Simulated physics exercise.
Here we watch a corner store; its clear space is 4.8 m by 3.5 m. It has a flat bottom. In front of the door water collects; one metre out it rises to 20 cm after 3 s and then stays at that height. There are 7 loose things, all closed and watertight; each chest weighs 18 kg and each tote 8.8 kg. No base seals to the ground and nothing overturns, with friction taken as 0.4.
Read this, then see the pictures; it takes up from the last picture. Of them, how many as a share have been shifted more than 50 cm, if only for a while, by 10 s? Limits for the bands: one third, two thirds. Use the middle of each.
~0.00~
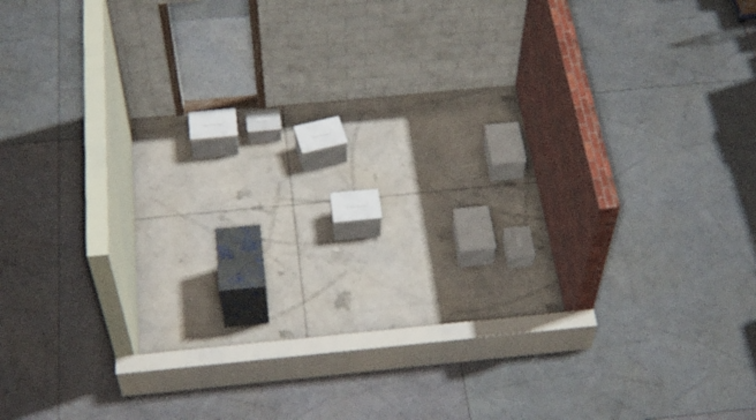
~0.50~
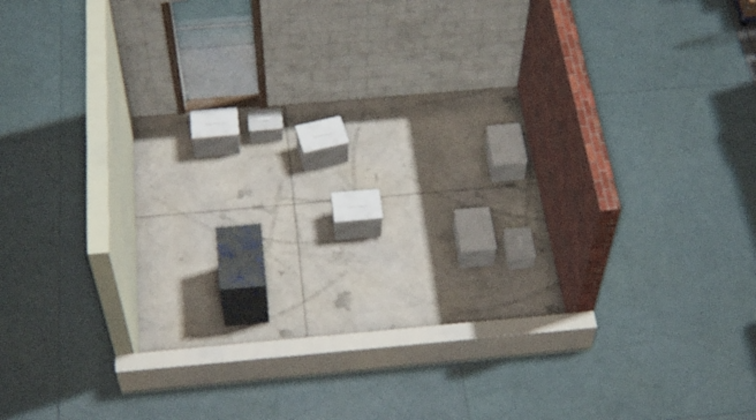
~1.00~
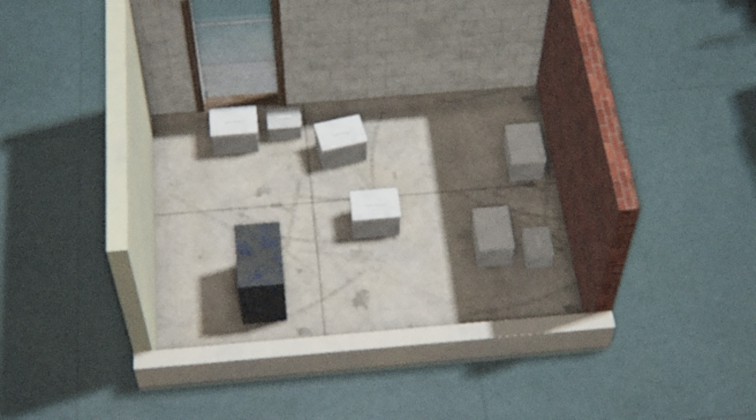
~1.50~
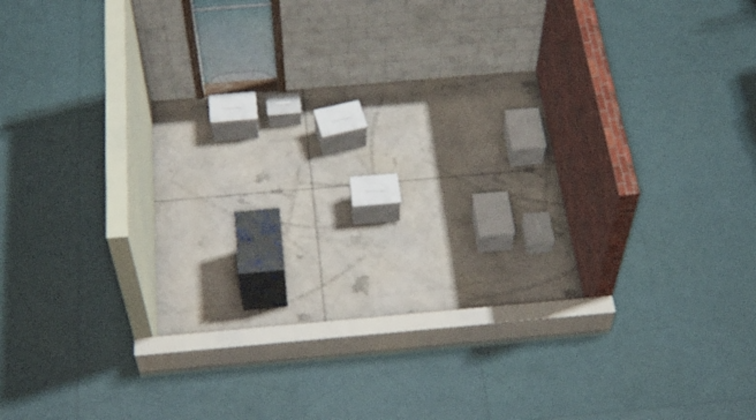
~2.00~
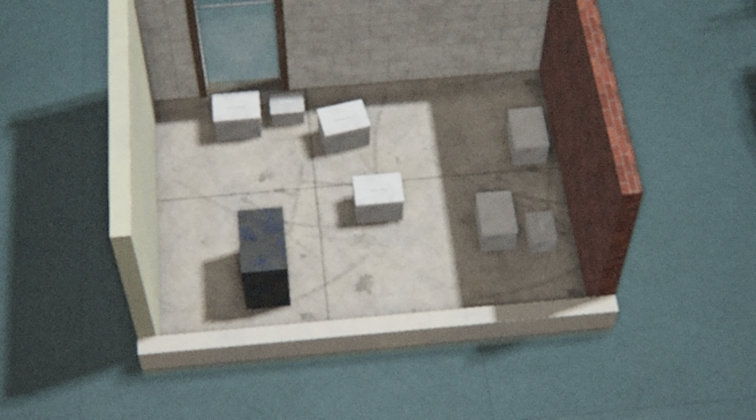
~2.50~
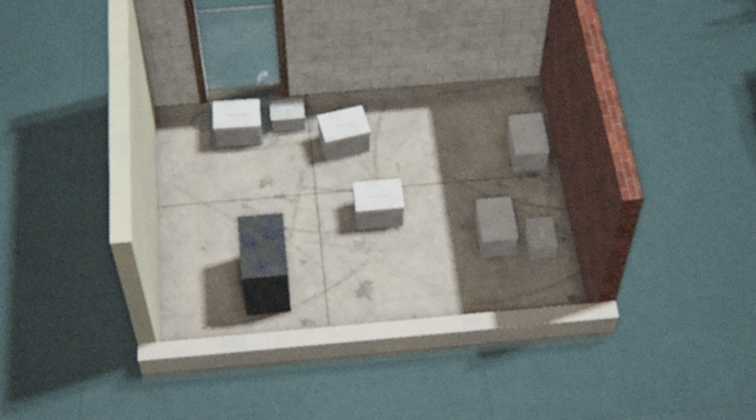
Band: Bottom, under one third.
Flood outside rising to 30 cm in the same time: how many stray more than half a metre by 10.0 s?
That would give 4.
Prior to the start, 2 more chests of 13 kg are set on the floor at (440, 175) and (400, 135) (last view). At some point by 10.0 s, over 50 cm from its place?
In turn: Short of it, less.
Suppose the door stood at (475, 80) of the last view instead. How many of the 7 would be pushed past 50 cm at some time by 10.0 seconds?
Then 3.
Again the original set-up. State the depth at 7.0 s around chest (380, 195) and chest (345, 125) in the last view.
First roughly 2 cm, second roughly 0 cm.
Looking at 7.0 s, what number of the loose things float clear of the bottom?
Count: 1.
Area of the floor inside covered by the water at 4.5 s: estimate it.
About 6.5 m2 is covered.
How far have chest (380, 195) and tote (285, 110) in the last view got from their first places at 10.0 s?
0 cm, 30 cm.
After 3.5 s 1 of 7 are over 50 cm from their spots; 0 afloat.
After 4.5 s 1 of 7 are over 50 cm from their spots; 0 afloat.
After 7.0 s 1 of 7 are over 50 cm from their spots; 1 afloat.
After 10.0 s 1 of 7 are over 50 cm from their spots, and 1 have been at some point; 0 afloat.
